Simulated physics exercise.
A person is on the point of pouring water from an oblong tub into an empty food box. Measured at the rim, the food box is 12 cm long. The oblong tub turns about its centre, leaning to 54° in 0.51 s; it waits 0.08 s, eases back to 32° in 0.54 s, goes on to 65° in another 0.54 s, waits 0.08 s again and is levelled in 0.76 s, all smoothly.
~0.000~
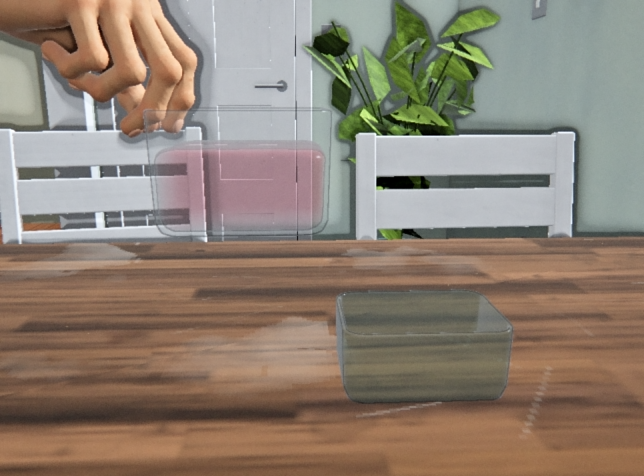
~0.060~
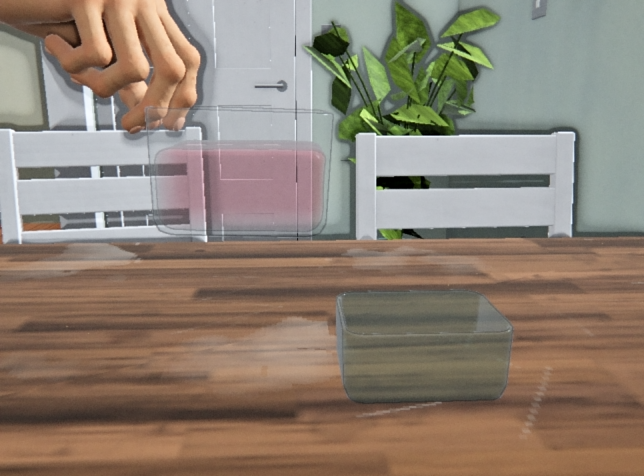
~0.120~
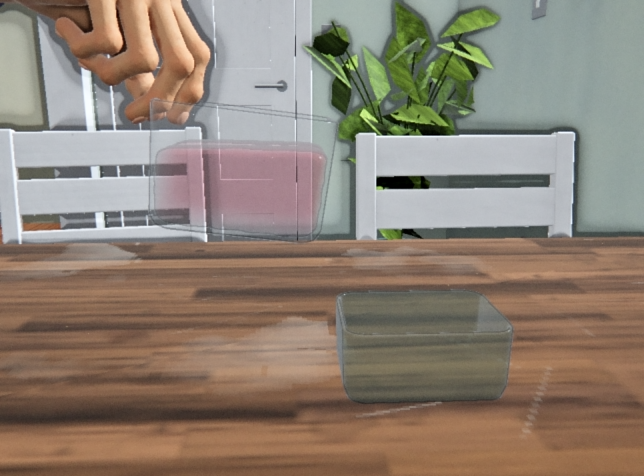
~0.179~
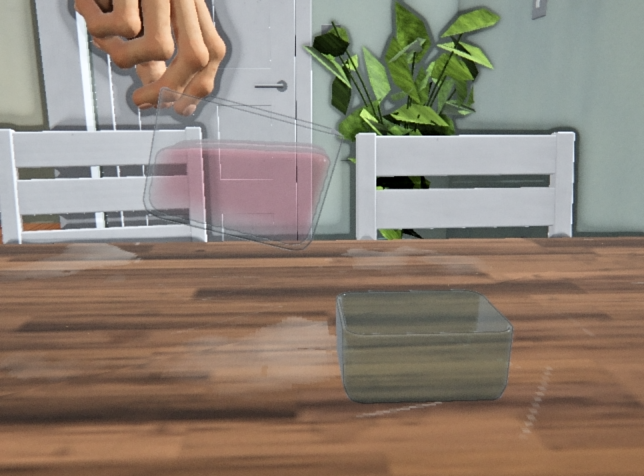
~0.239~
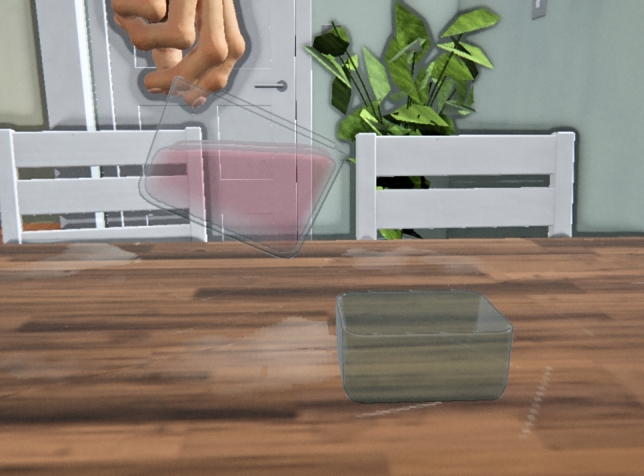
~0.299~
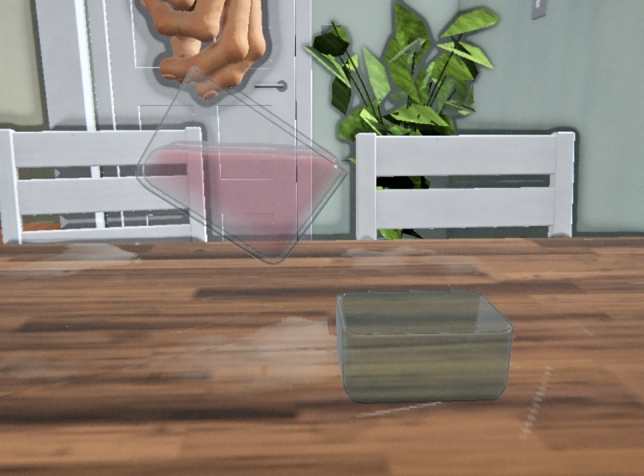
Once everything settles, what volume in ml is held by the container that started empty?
I would say about 340 ml stays in it.
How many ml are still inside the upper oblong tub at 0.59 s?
Some 360 ml.
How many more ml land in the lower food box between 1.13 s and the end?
Roughly 100 ml.
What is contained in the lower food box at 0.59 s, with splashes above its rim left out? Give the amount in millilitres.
Some 70 ml.
By 0.59 s the tilt is 54° and the food box has 75 ml, the oblong tub 360 ml, and 0 ml is on the table.
By 1.13 s the tilt is 32° and the food box has 235 ml, the oblong tub 285 ml, and 35 ml is on the table.
By 1.75 s the tilt is 65° and the food box has 280 ml, the oblong tub 210 ml, and 35 ml is on the table.
By 2.29 s the tilt is 12° and the food box has 340 ml, the oblong tub 180 ml, and 40 ml is on the table.
At rest the food box has 340 ml, the oblong tub 180 ml, and 40 ml is on the table.
